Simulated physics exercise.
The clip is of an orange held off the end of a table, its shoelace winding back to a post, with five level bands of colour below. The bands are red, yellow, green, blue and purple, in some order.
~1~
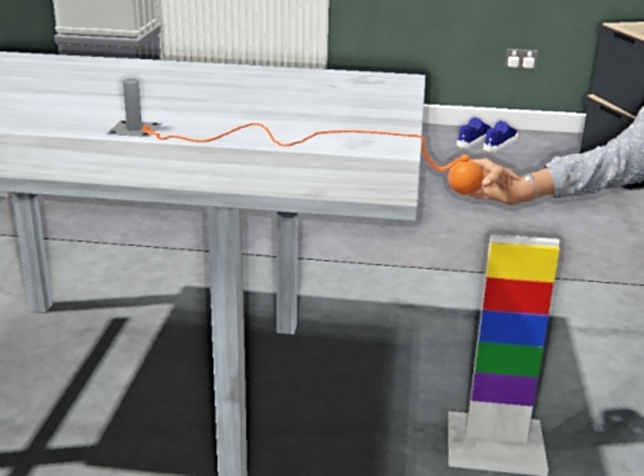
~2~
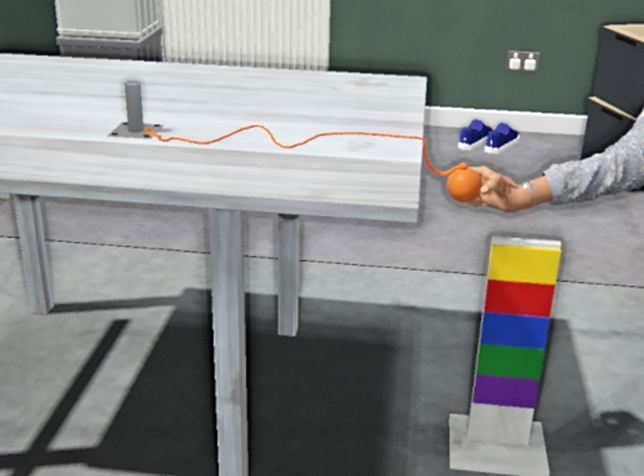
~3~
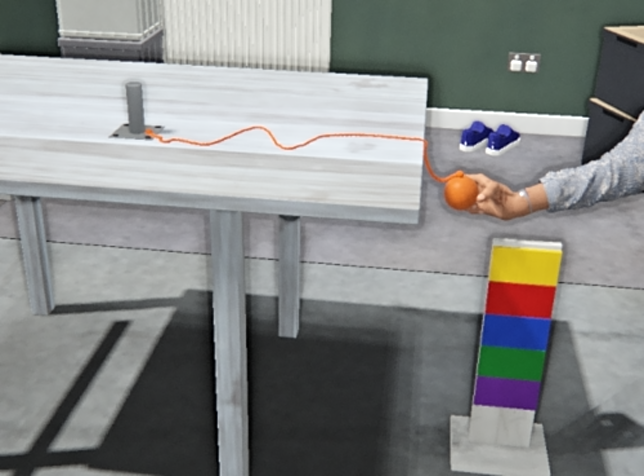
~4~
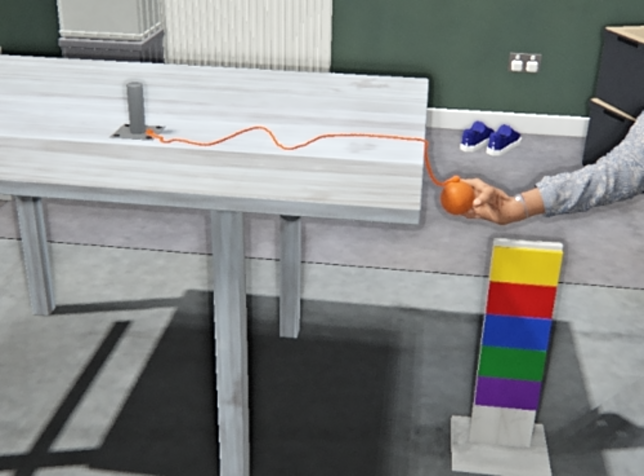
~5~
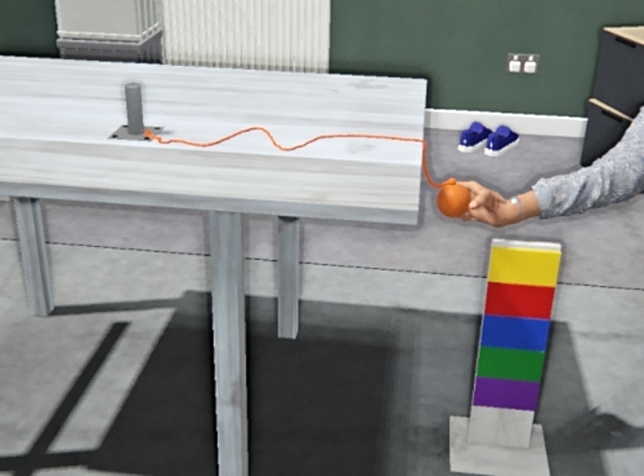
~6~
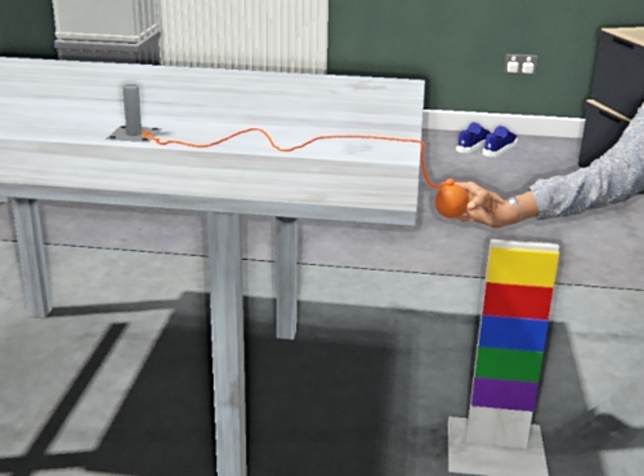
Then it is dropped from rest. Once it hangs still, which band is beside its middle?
The blue one.
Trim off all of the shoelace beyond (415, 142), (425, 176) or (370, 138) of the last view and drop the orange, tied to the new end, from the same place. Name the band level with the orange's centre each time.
In that order: Yellow; red; above them all.
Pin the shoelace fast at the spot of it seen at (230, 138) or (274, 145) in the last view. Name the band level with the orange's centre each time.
Taking them in turn: Red; yellow.
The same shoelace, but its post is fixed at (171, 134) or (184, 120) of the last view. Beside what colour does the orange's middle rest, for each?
Taking them in turn: Green; green.
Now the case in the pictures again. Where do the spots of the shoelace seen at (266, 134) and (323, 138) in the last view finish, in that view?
The first at (323, 145), the second at (420, 171).
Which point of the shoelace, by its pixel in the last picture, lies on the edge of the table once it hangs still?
At (314, 140), roughly.
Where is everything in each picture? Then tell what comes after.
Orange (466, 177); yellow (523, 264); red (518, 297); blue (513, 330); green (509, 361); purple (504, 390), in the first frame.
Orange (465, 185); shoelace through (167, 141) (232, 134) (273, 139) (320, 135) (405, 137), in the second frame.
Orange (461, 193), in the third frame.
Orange (458, 198); shoelace through (169, 142) (234, 136) (274, 140) (321, 137) (407, 139), in the fourth frame.
Orange (454, 201), in the fifth frame.
Orange (452, 201); shoelace through (166, 144) (230, 137) (271, 142) (318, 138) (403, 140), in the sixth frame.
Soon after, orange near (434, 321); level with blue.
After that, orange near (382, 326); level with blue.
And then, orange near (419, 333); level with blue.
In the end, orange near (409, 334); level with blue. The shoelace holds its middle at blue.
